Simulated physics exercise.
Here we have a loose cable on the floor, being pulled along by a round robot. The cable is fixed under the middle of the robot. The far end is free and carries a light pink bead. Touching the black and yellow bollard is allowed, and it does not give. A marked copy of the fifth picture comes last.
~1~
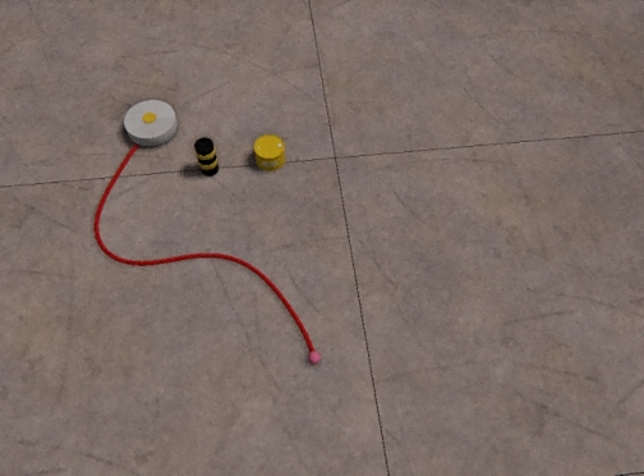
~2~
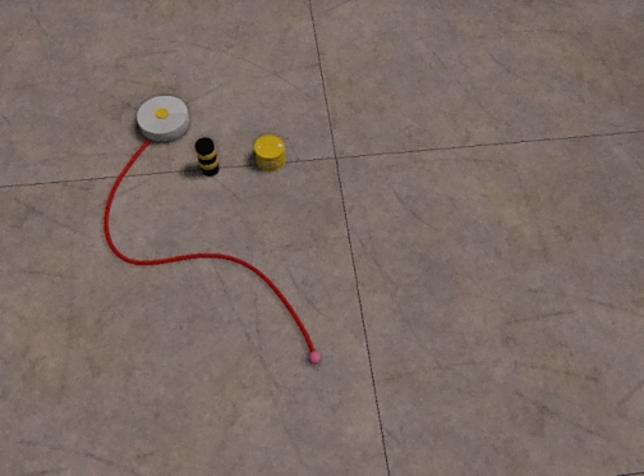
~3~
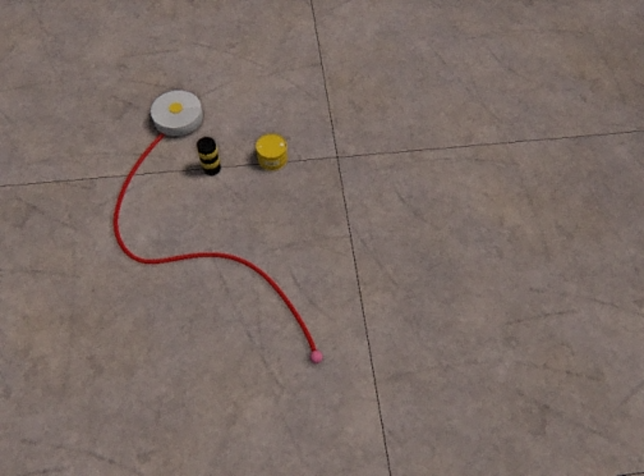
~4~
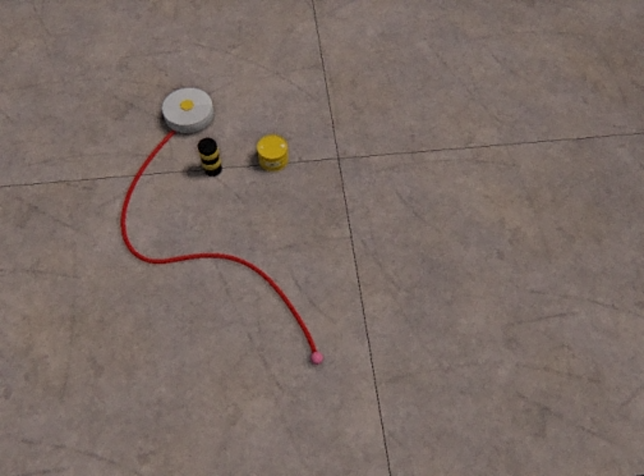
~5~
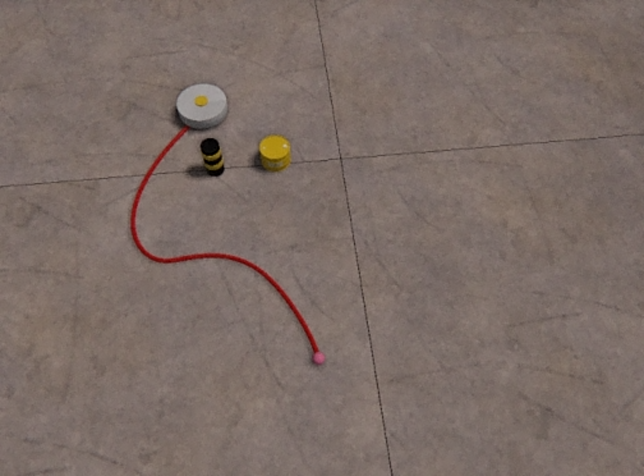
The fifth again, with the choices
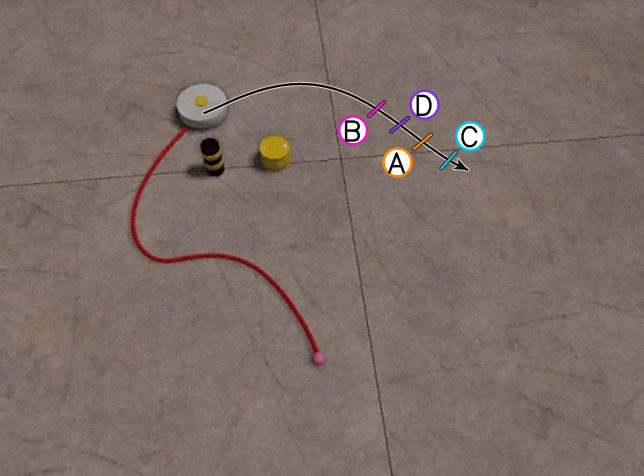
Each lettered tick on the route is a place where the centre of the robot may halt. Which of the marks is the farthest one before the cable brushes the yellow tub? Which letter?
At D, and not beyond.
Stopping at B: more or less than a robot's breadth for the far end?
Less.
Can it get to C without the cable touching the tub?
No.
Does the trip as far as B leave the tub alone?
Yes.
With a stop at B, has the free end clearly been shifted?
By then, yes.
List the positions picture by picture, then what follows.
Robot (152, 124); free end (314, 358); yellow tub (270, 153), in the first frame.
Robot (164, 119); free end (315, 358), in the second frame.
Robot (178, 114); bollard (209, 157), in the third frame.
Robot (189, 111); yellow tub (273, 153), in the fourth frame.
Robot (203, 107); free end (319, 358); yellow tub (275, 154); bollard (213, 158), in the fifth frame.
On the copy, A at (423, 142); B at (377, 109); C at (449, 160); D at (400, 125); the route from (204, 113) via (344, 92) to (467, 170).
On D. First, robot (274, 81), middle of the cable (182, 225), free end (319, 358).
Then, robot (348, 87), middle of the cable (211, 186), free end (314, 347).
Finally, robot (401, 119), middle of the cable (209, 163), free end (295, 316); only the bollard has been touched, if anything.
By contrast, A brings the cable against the tub; B is safe but short; C brings the cable against the tub.
